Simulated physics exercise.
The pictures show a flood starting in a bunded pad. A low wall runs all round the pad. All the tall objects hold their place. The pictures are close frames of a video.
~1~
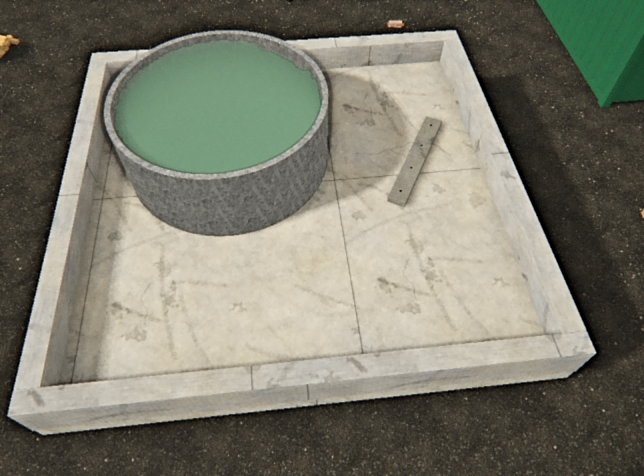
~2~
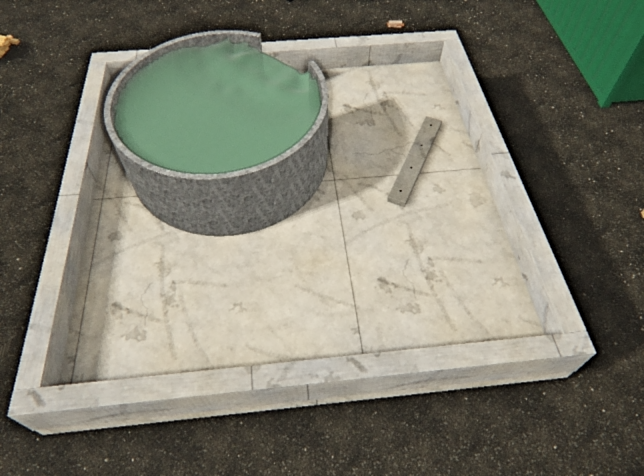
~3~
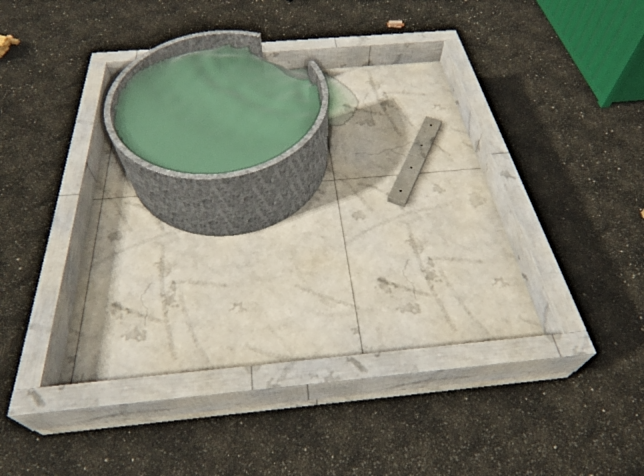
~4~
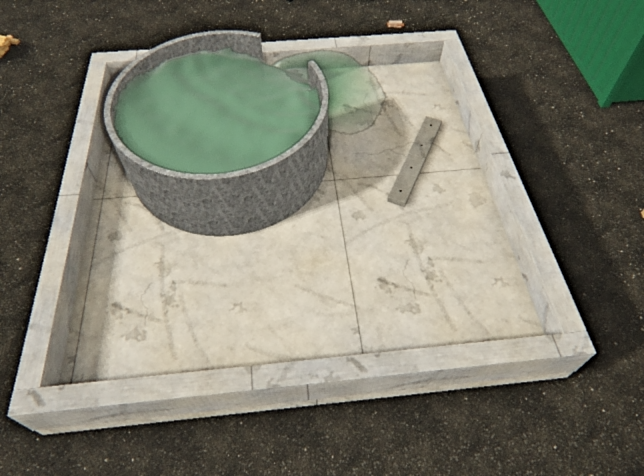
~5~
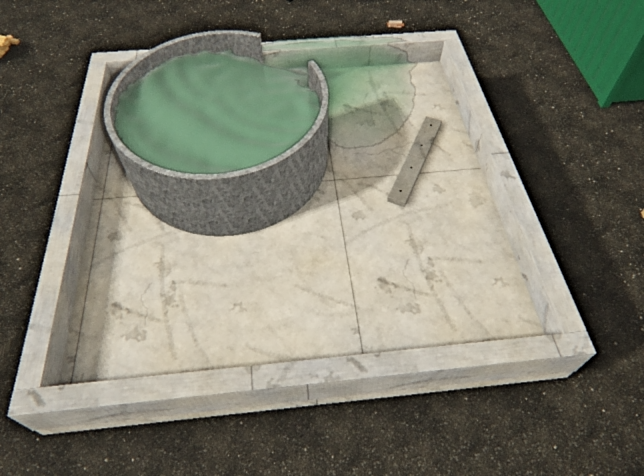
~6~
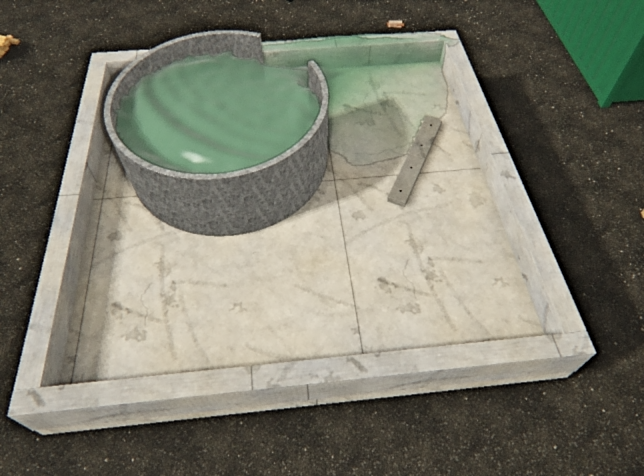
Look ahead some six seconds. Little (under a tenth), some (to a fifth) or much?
The share lost is from a tenth to a fifth.
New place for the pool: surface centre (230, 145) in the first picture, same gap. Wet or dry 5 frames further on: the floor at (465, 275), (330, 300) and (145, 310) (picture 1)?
One after the other: Clear, no water, not flooded.
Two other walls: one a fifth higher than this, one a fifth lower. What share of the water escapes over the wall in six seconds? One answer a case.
Near 6 and 24 in a hundred.
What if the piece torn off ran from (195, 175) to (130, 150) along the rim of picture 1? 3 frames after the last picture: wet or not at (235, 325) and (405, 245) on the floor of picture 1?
As listed: Under water, clear.
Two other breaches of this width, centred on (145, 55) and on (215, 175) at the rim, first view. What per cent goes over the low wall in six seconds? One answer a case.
Roughly 22 per cent, then 6 per cent.
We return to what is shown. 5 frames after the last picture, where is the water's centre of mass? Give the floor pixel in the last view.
Around (268, 137).
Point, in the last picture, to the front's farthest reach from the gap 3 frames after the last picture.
Close to (491, 202).
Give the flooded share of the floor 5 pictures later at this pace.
I make it 35 per cent.
A moment on, water covers 25 % of the floor; the low wall has let 1 % over.
Next, water covers 35 % of the floor; the low wall has let 2 % over.
Then, water covers 60 % of the floor; the low wall has let 9 % over.
Later, water covers 80 % of the floor; the low wall has let 12 % over.
In the end, water covers 85 % of the floor; the low wall has let 12 % over.
